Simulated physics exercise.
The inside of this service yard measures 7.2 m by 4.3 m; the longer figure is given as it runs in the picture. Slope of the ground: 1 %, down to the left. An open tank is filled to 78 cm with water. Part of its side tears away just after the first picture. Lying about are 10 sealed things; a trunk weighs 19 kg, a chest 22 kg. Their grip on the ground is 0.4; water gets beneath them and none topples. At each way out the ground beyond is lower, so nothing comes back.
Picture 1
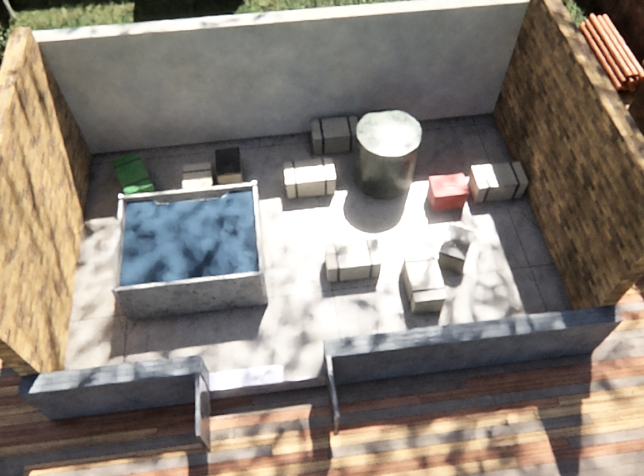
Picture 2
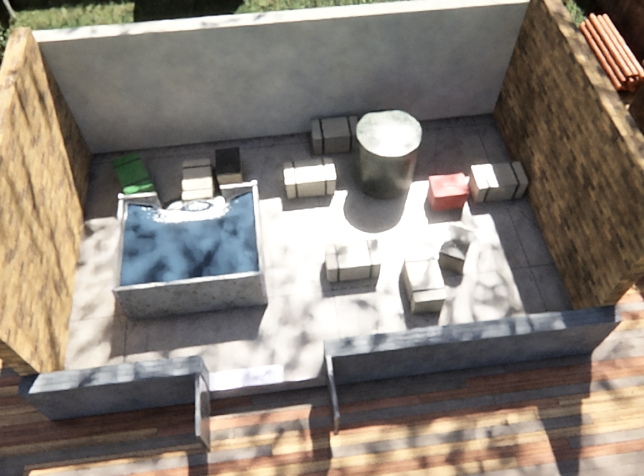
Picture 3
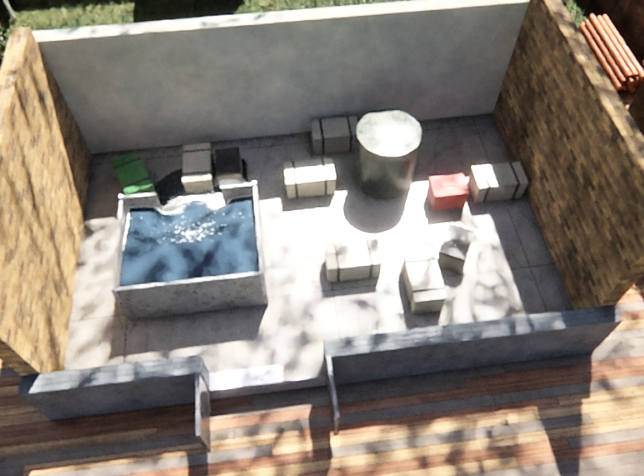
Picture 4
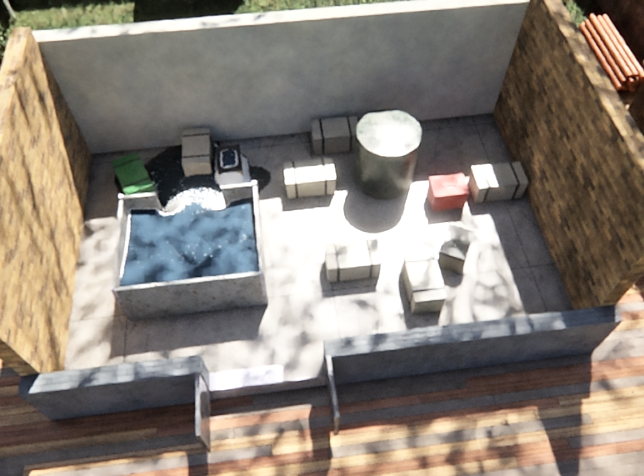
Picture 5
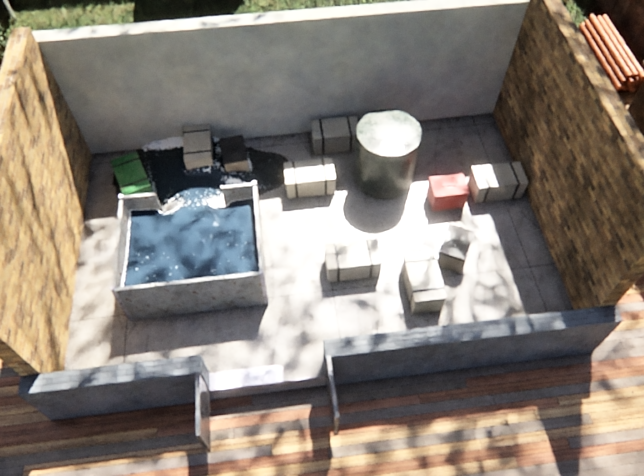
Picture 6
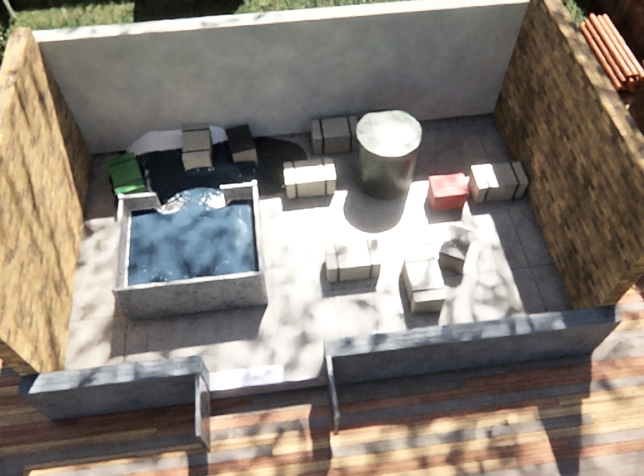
A walled yard with a pale paved floor is seen from high above by a still camera, with a large open tank of blue water at the left. Behind the tank sit a green trunk and light and dark boxes, while a grey cylinder, pale crates and a red chest stand farther right. The tank's back side breaks open, and water pours out, shifting nearby boxes, spreading dark along the back wall and nudging the green trunk slightly.
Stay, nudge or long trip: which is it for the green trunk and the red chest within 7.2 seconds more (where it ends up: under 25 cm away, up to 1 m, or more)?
First the green trunk: It winds up far off; then the red chest: It stays about where it started.
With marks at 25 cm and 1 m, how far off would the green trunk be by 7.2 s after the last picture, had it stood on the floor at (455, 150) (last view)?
By that time it is swept a long way.
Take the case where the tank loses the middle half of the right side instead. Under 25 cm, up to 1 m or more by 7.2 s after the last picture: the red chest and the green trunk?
Here's how it goes: The red chest winds up well off, and the green trunk scarcely moves.
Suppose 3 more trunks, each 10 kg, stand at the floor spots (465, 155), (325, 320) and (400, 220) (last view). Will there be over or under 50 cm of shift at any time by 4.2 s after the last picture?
Respectively: Greater, smaller, smaller.
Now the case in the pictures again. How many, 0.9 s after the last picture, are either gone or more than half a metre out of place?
By then 3.
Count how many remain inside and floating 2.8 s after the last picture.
At that time the total is 3.
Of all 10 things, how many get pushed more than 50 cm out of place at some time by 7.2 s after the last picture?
7 of them.
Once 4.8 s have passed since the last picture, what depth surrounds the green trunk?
I'd put it at about 16 cm.
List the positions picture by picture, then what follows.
The green trunk at (132, 173), on the bottom; the red chest at (450, 185), on the bottom; water covers 2.8 m2; 0 of 10 have shifted, in the first picture.
The green trunk at (132, 173) rests on the ground; the red chest at (450, 185) rests on the ground; water covers 3.4 m2; 1 of 10 have shifted, in the second picture.
The green trunk at (132, 173) rests on the ground; the red chest at (450, 185) rests on the ground; 4.2 m2 under water; 1 of 10 have shifted, in the third picture.
The green trunk at (132, 173), on the bottom; the red chest at (450, 185), on the bottom; water covers 5.3 m2; 2 of 10 have shifted, in the fourth picture.
The green trunk at (130, 173), on the bottom; the red chest at (450, 185), on the bottom; water covers 6.2 m2; 2 of 10 have shifted, in the fifth picture.
The green trunk at (125, 173) rests on the ground, 11 cm from its start; the red chest at (450, 185), on the bottom; 7.0 m2 under water; 3 of 10 have shifted, in the sixth picture.
Then, 0.9 s after the last picture the green trunk is near (98, 185), 0.6 m from its start, aground; the red chest is near (450, 185), 0.0 m from its start, aground; 0 of 10 are out; 1 afloat.
Then, 2.8 s after the last picture the green trunk is near (111, 221), 1.0 m from its start, afloat; the red chest is near (450, 185), 0.0 m from its start, aground; 0 of 10 are out; 3 afloat.
Then, 4.8 s after the last picture the green trunk is near (89, 332), 2.8 m from its start, afloat; the red chest is near (445, 189), 0.1 m from its start, aground; 0 of 10 are out; 3 afloat.
Then, 7.2 s after the last picture the green trunk is near (257, 340), 3.7 m from its start, aground; the red chest is near (445, 189), 0.1 m from its start, aground; 0 of 10 are out; 4 afloat.
